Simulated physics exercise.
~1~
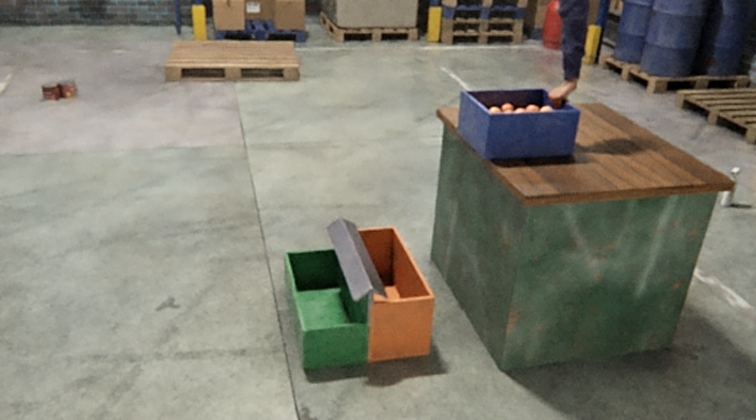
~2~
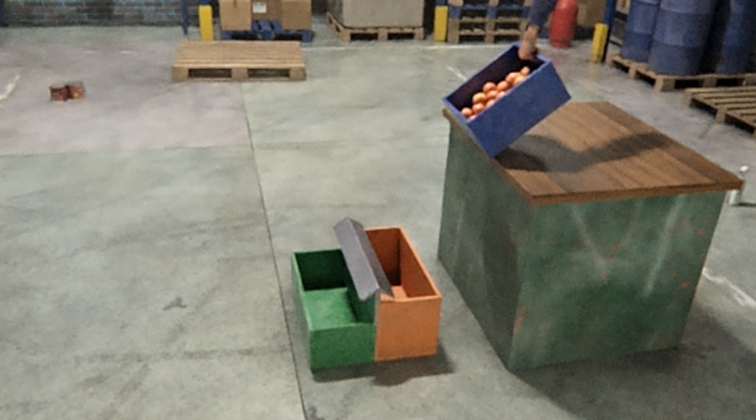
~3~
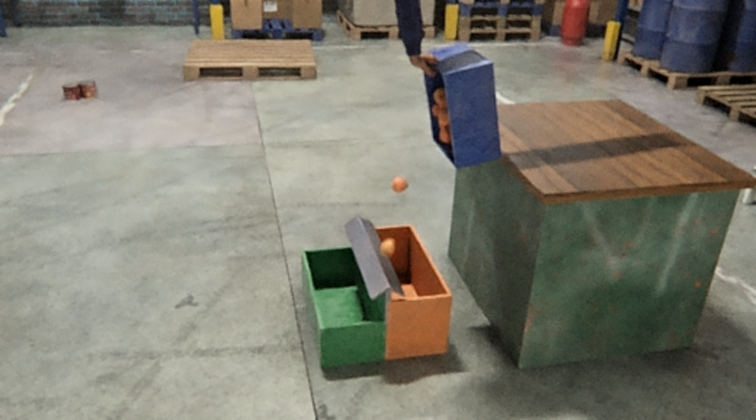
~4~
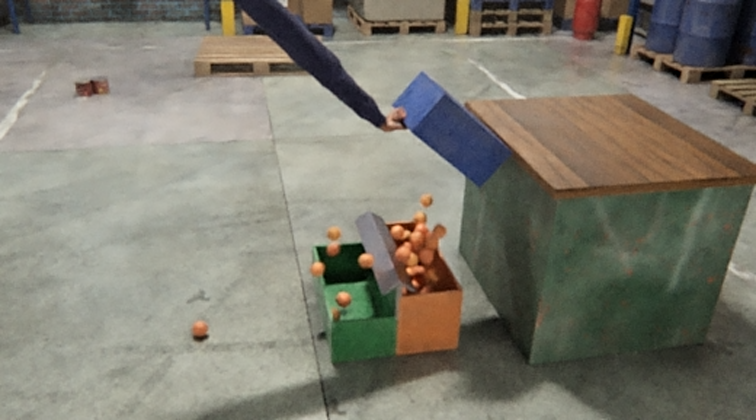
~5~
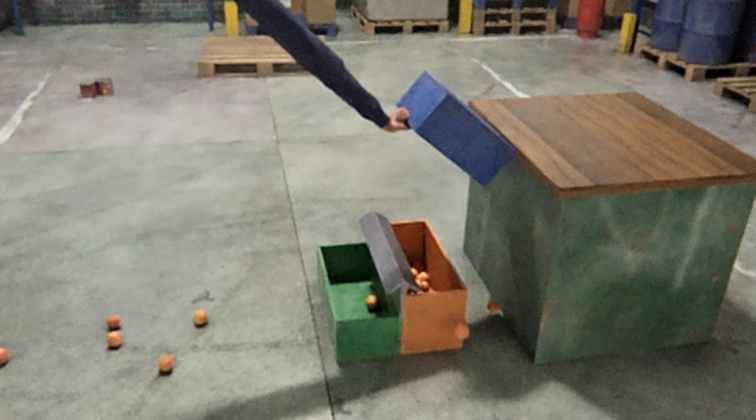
To begin with, a blue crate of oranges sits on the edge of a wooden-topped green bench, with a hand behind it and joined green and orange boxes on the floor to the left. The hand tips the crate leftward over the edge, and the first oranges drop toward the grey ridge between the boxes. As the crate turns nearly upside down, the rest tumble into the orange box, while some bounce leftward over the green one. The arm then holds the crate still. Several oranges lie in the orange box, few in the green, and others are scattered across the floor.
